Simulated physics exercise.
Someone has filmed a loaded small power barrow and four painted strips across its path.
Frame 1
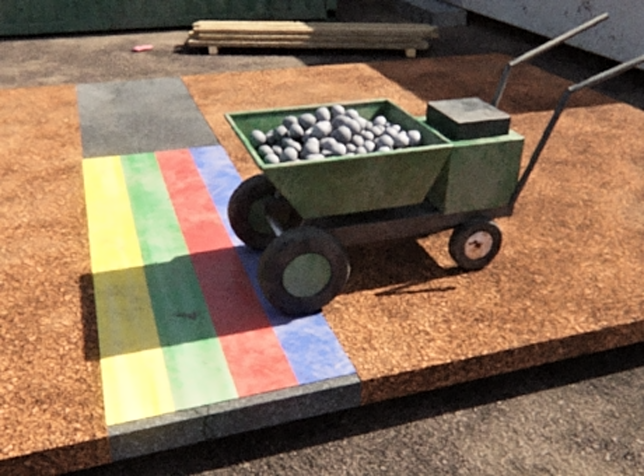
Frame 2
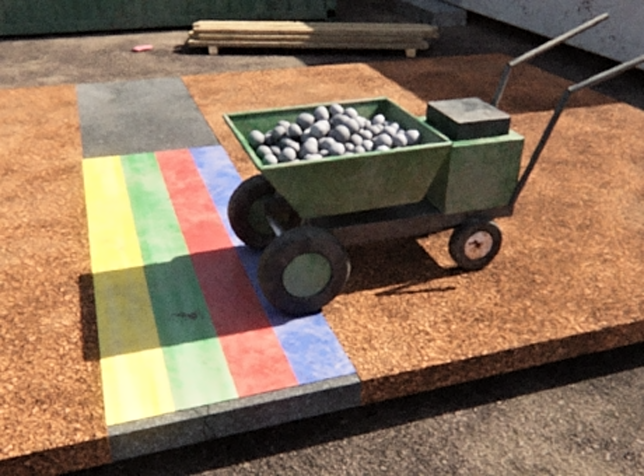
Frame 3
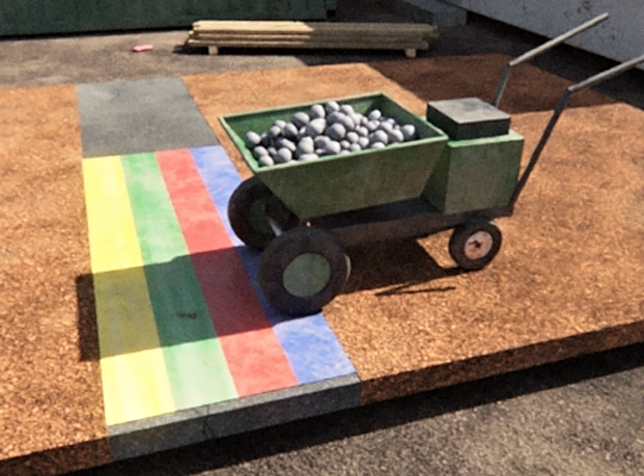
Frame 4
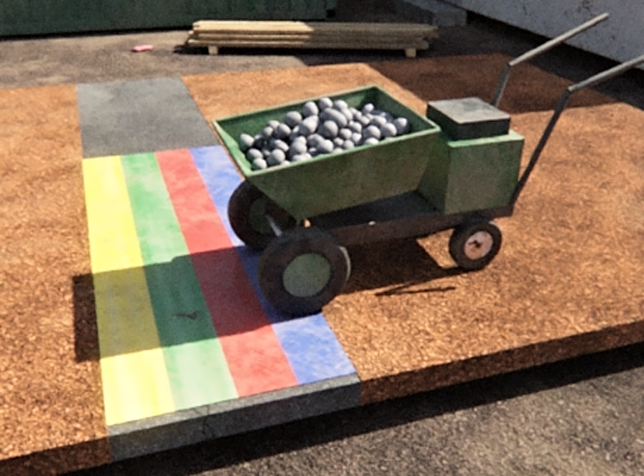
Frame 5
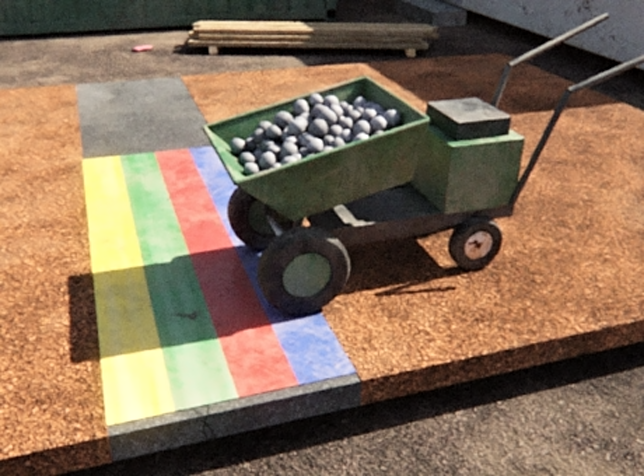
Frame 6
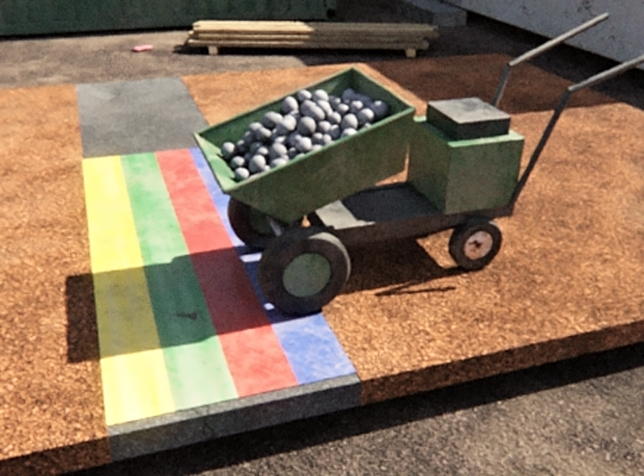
In the video, a small green barrow loaded with round grey cobbles stands beside yellow, green, red and blue painted strips, and its skip, level at first, gradually tilts down toward the left while the wheels stay still.
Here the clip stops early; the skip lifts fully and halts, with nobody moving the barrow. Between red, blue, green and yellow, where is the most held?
On yellow.
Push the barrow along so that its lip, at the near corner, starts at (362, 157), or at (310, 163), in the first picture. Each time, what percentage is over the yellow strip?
10 and 30 in a hundred, in that order.
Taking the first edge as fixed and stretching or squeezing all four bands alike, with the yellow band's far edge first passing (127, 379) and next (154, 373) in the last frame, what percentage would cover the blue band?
0 and 0 percent, roughly.
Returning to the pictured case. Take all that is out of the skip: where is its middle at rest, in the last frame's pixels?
Near pixel (122, 297).
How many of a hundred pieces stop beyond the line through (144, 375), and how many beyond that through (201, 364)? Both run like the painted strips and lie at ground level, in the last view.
Estimate: 50 % and 80 %, respectively.
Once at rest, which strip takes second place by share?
The second place goes to the green strip.
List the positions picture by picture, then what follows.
Lip of the skip near (262, 168), level; top of the load near (338, 138), round cobbles; blue strip near (307, 338); red strip near (252, 349); green strip near (195, 360); yellow strip near (134, 372), in the first frame.
Lip of the skip near (260, 169), level; top of the load near (337, 137), in the second frame.
Lip of the skip near (255, 172), tipped barely; top of the load near (332, 135), in the third frame.
Lip of the skip near (246, 177), tipped a little; top of the load near (345, 117), in the fourth frame.
Lip of the skip near (236, 183), tipped a little; top of the load near (345, 124), in the fifth frame.
Lip of the skip near (225, 192), tipped clearly; top of the load near (347, 124); blue strip near (307, 338); red strip near (252, 349); green strip near (195, 360); yellow strip near (134, 372), in the sixth frame.
Shortly afterwards, skip tipped steeply; the whole lot in the skip.
Next, skip tipped steeply; the bulk in the skip; a little over the green strip; a little over the yellow strip; only a few falling; only a few off the paint.
Some moments later, skip tipped right over; near a quarter in the skip; a little over the green strip; near a third over the yellow strip; near a quarter off the paint.
In the end, skip tipped right over; a little in the skip; none at all over the blue strip; none at all over the red strip; near a quarter over the green strip; near a third over the yellow strip; near a quarter off the paint.
